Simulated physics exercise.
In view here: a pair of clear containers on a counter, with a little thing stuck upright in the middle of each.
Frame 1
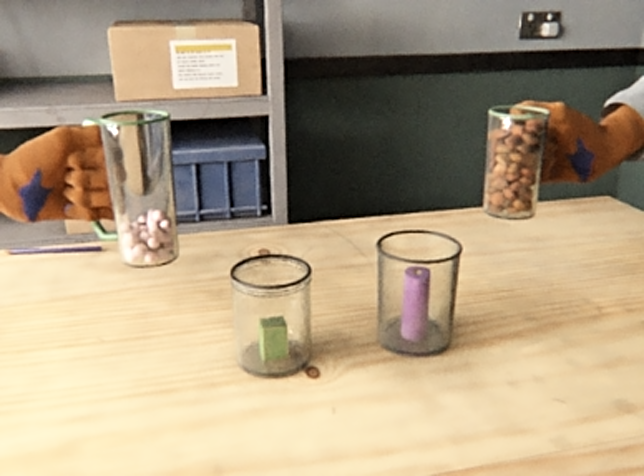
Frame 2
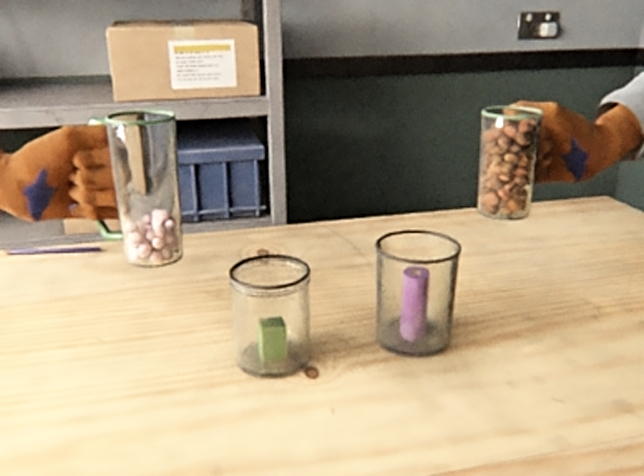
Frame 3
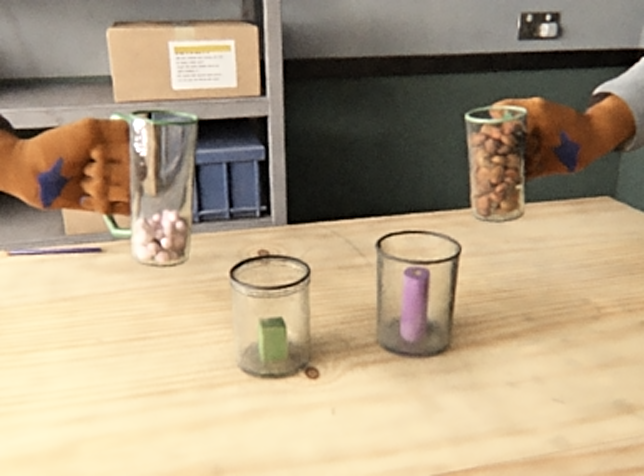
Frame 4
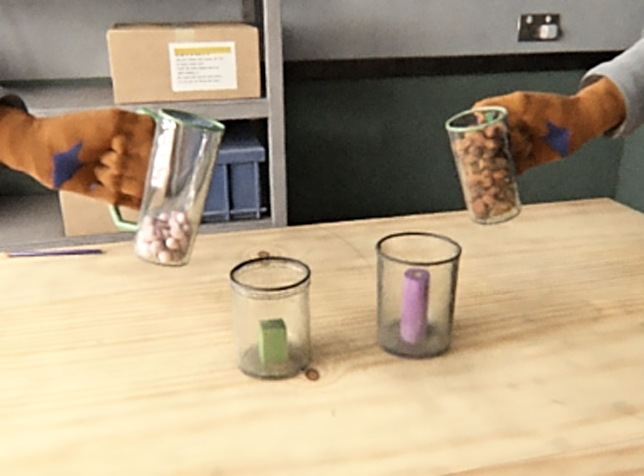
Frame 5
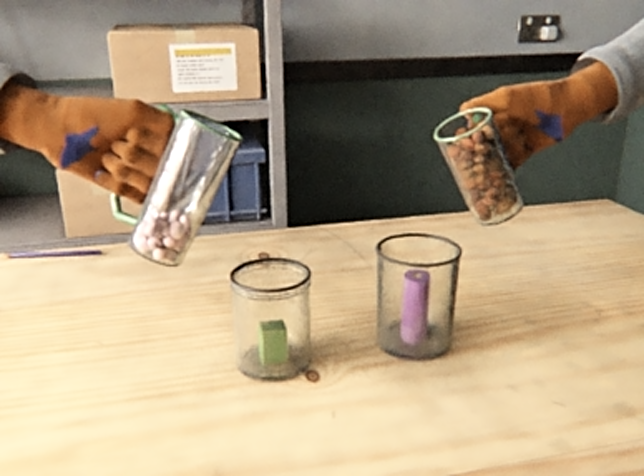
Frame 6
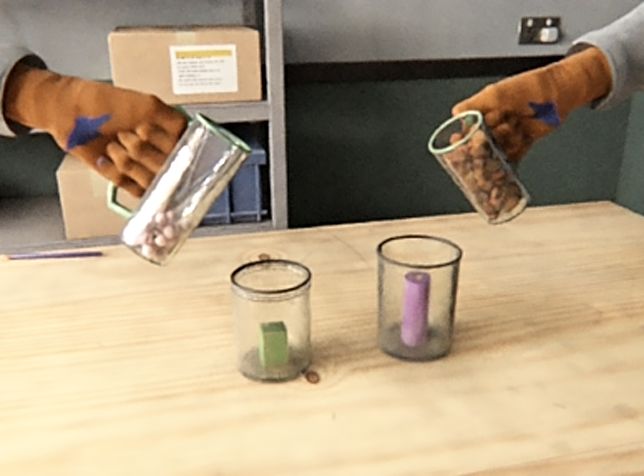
In the video, two gloved hands hold clear cups, the left partly filled with small pale pieces and the right nearly full of brown pieces, moving them inward and tilting them above two jars containing a green block and purple roll.
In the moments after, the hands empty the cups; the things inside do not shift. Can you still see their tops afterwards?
Left side top exposed; right side top exposed.
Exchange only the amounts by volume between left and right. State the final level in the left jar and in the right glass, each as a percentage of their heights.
I'd expect close to 60 on the left side and 25 on the right side.
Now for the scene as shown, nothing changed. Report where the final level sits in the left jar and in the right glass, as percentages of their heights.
Roughly 25 for the left, 50 for the right.
Then, 0.30 s past the last view, left jar empty, all of its cupful still in the cup; right glass empty, all of its cupful still in the cup.
Then, 0.68 s past the last view, left jar empty, all of its cupful still in the cup; right glass nearly empty, nearly all of its cupful still in the cup.
Then, 1.09 s past the last view, left jar nearly empty, about a third of its cupful still in the cup; right glass nearly empty, about two thirds of its cupful still in the cup.
Finally, left jar a quarter full (surface near (273, 338)), nothing beside it; right glass half full (surface near (417, 295)), nothing beside it; the left thing is still showing; the right thing is still showing.
